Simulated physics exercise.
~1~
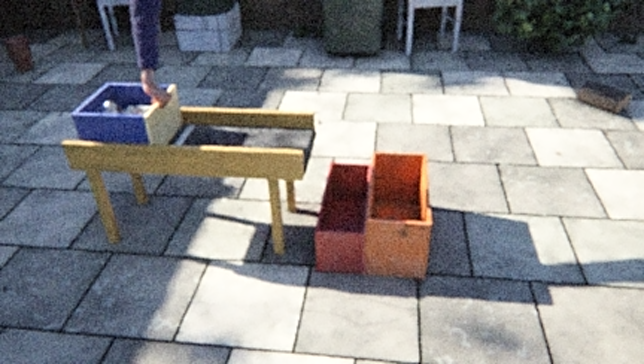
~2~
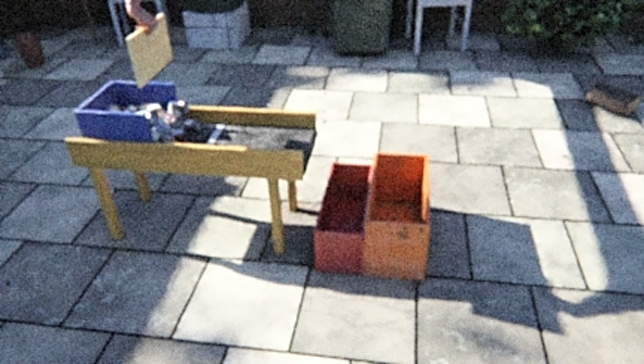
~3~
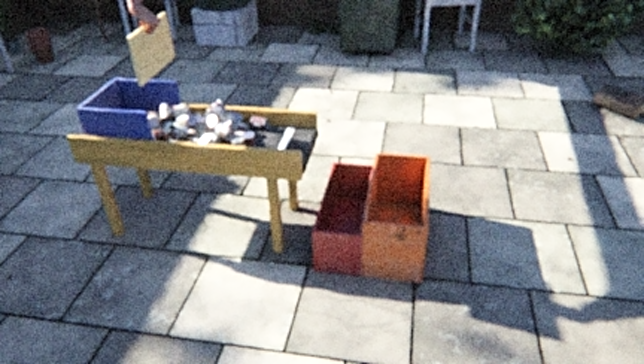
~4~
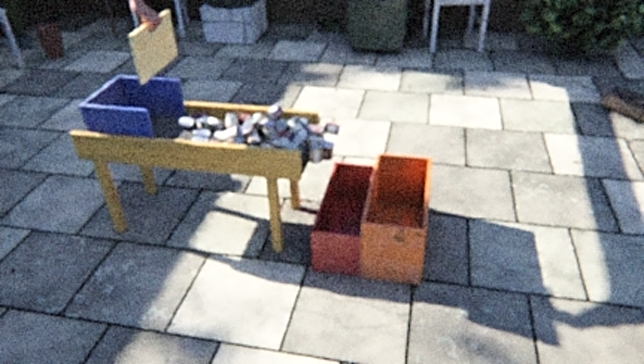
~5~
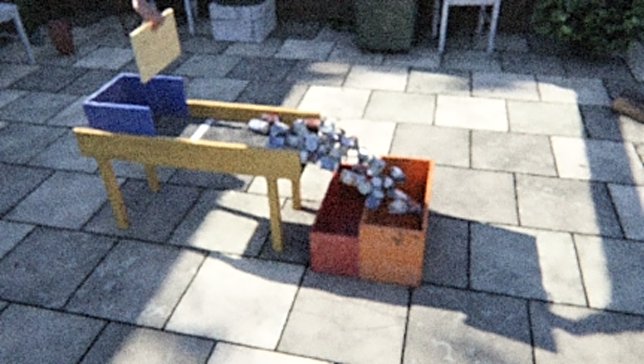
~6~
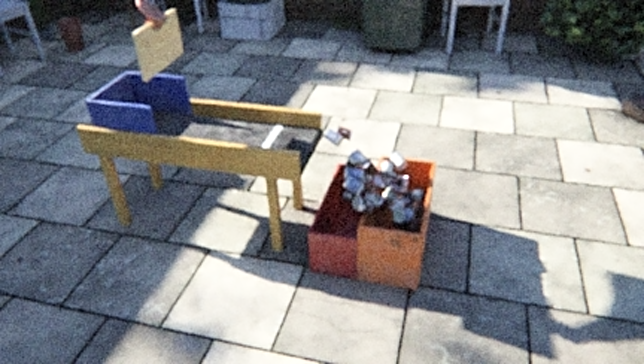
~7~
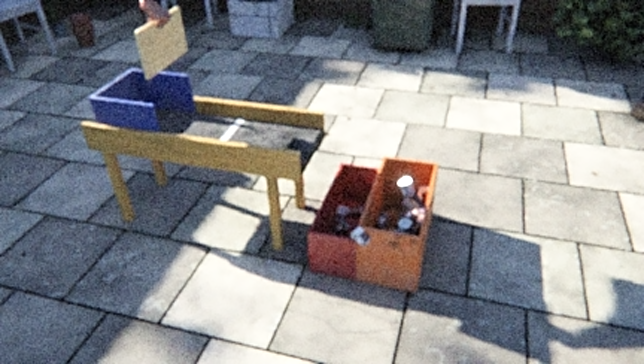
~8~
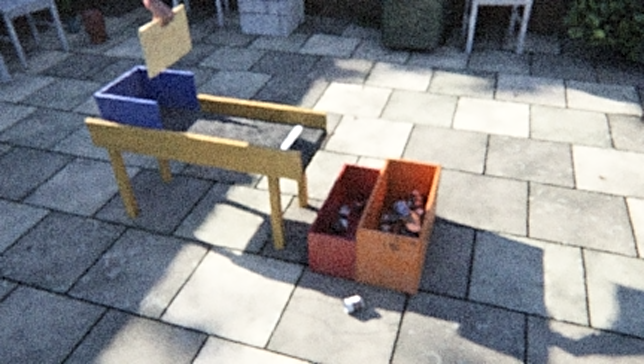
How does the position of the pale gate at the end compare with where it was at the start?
At the start the gate stood down at the right-hand end of the blue pen, closing it off. By the end it was held up in a hand above the pen, leaving that end open.
